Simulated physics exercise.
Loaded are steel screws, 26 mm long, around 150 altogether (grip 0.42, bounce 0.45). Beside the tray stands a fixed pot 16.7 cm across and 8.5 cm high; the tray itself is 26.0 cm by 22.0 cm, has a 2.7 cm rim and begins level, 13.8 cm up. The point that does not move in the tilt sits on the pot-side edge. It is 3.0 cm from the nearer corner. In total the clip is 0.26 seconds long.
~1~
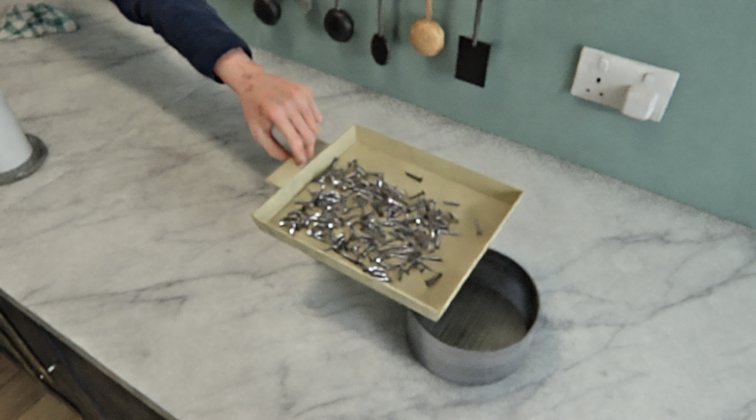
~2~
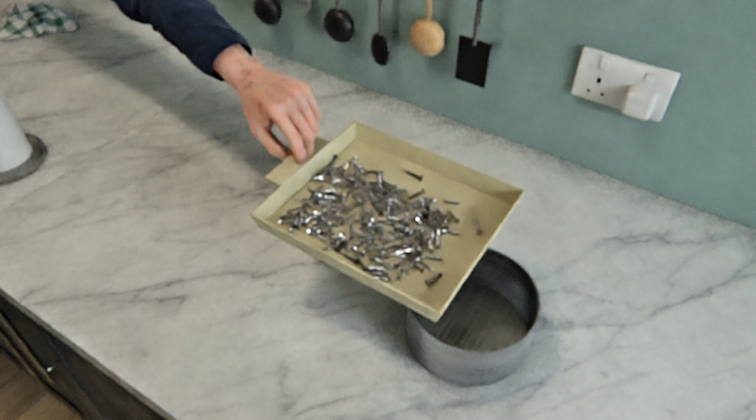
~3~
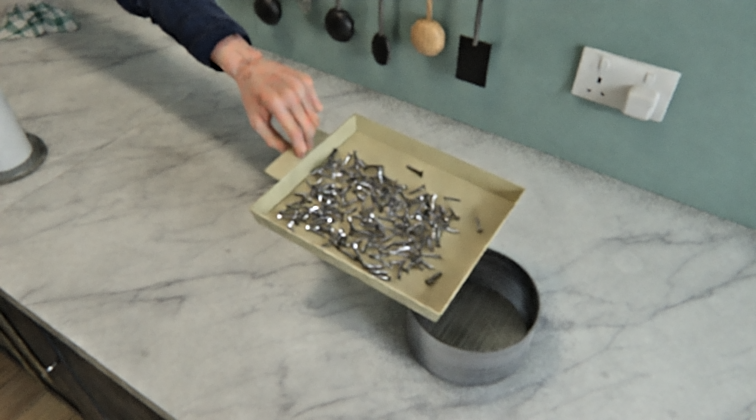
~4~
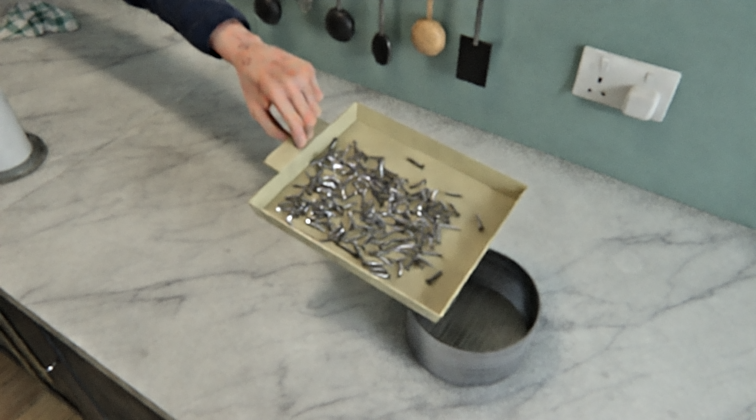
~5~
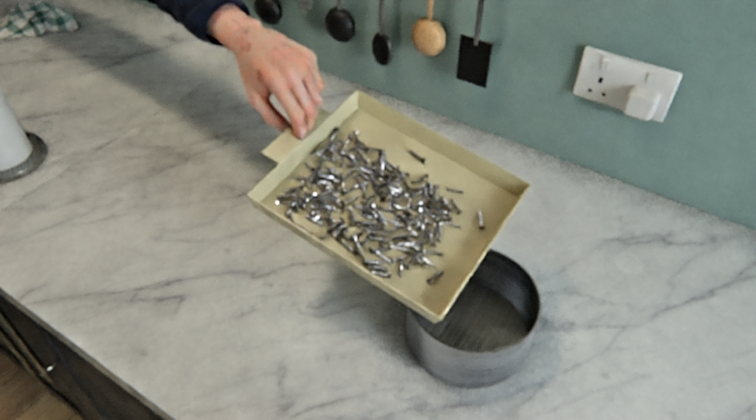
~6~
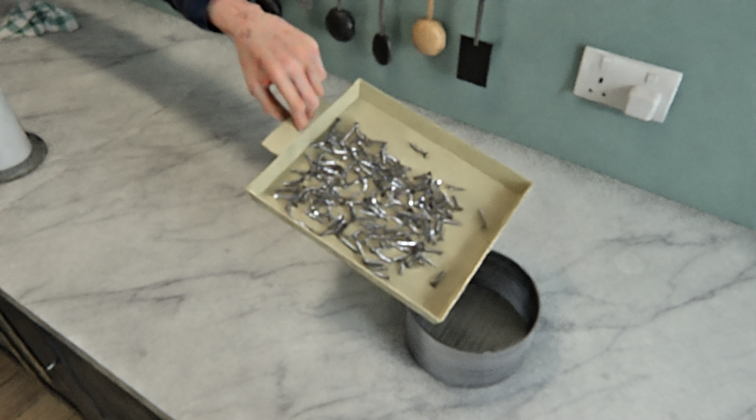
A hand gradually tilts a cream tray of steel screws beside a round grey pot.
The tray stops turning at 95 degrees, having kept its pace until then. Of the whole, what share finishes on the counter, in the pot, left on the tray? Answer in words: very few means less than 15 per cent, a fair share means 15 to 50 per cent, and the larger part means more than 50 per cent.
Counter: The larger part. Pot: Very few. Left on the tray: Very few.
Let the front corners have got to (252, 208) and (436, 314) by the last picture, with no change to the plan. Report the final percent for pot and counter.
You'd end with pot at 0 and counter at 100.
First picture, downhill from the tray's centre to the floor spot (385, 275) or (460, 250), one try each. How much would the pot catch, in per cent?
Roughly 0 % for the first direction, roughly 70 % for the second.
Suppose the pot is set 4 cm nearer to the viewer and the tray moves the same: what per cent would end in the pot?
It would come to roughly 65 percent.
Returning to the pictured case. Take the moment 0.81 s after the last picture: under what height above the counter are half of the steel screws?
Roughly 16 centimetres, more or less.
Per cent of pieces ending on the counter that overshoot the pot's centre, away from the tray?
That works out to about 90 percent.
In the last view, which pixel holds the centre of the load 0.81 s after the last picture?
(455, 310), roughly.
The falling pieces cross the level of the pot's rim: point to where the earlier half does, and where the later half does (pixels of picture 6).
It passes about (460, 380) first and (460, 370) afterwards.
Then, 0.49 s after the last picture, tilt 54 degrees; the tray holds 100 %, the pot 0 %.
Then, 0.81 s after the last picture, tilt 79 degrees; the tray holds 80 %, the pot 0 %.
Then, 1.23 s after the last picture, tilt 95 degrees; the tray holds 5 %, the pot 5 %.
In the end, counter 95 %, pot 5 %, tray 0 %.
